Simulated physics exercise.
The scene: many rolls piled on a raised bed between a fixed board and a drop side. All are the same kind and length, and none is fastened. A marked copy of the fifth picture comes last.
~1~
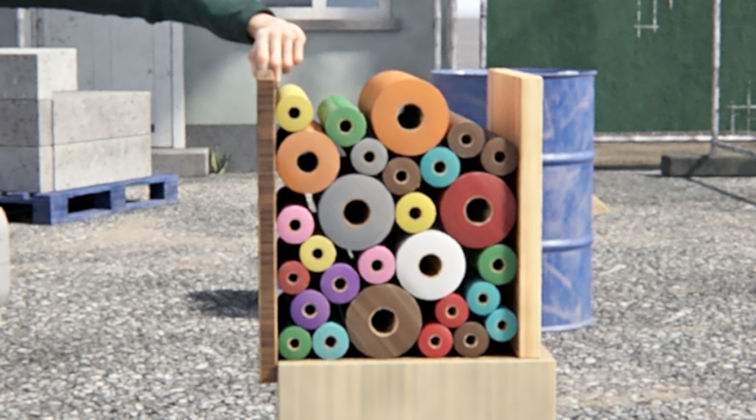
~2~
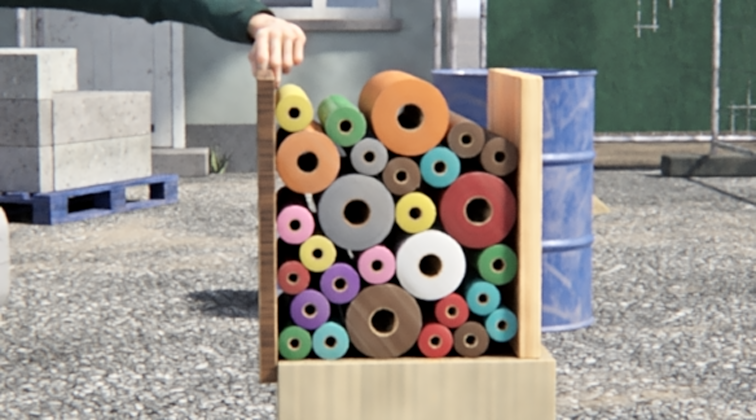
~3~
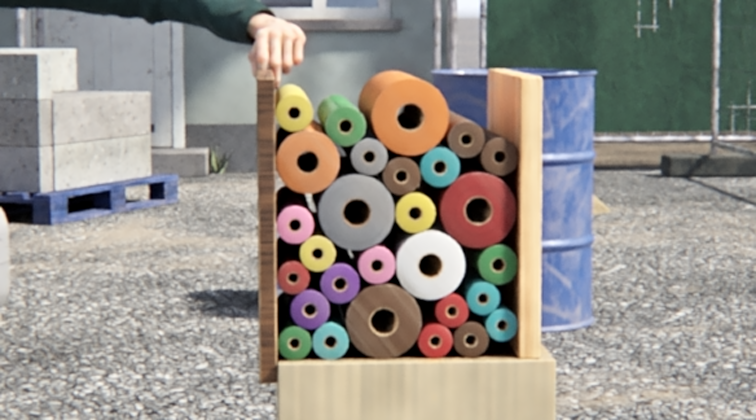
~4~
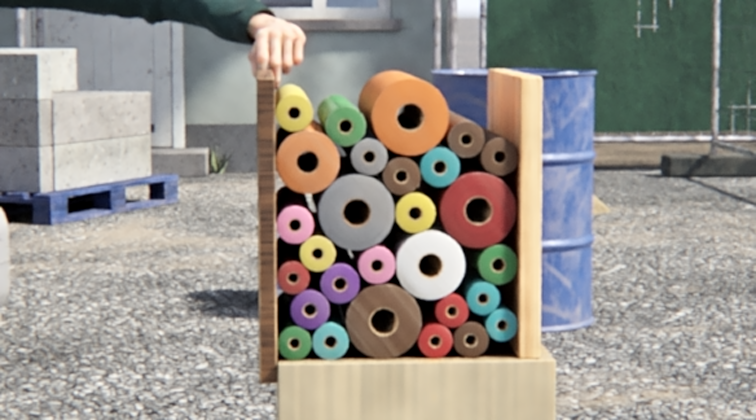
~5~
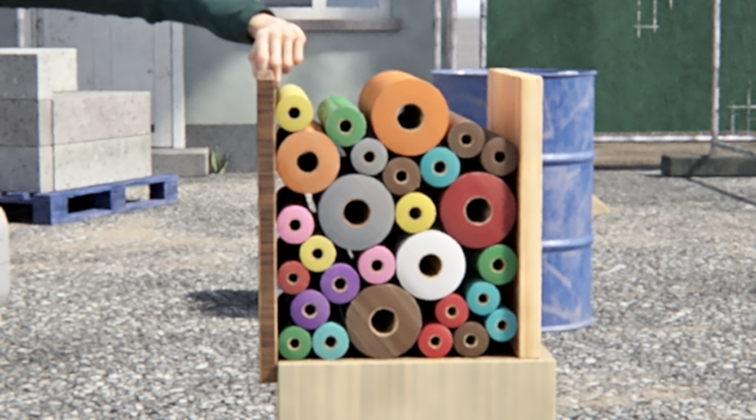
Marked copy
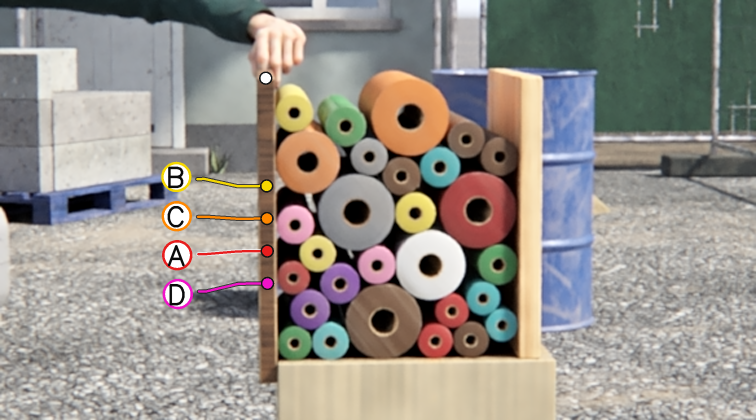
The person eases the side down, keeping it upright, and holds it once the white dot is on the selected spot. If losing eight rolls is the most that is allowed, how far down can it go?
No lower than D.
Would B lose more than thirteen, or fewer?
It loses fewer than thirteen.
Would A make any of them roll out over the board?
At A: Yes.
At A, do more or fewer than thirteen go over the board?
It loses fewer than thirteen.
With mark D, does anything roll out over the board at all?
Yes, at D.
On the copy, A at (267, 251); B at (267, 186); C at (267, 219); D at (267, 284); the white dot at (266, 78).
On D. First, top of the board (276, 169).
Then, top of the board (277, 269).
Finally, top of the board (277, 282), six out over the board.
By contrast, A one out over the board; B one out over the board; C one out over the board.
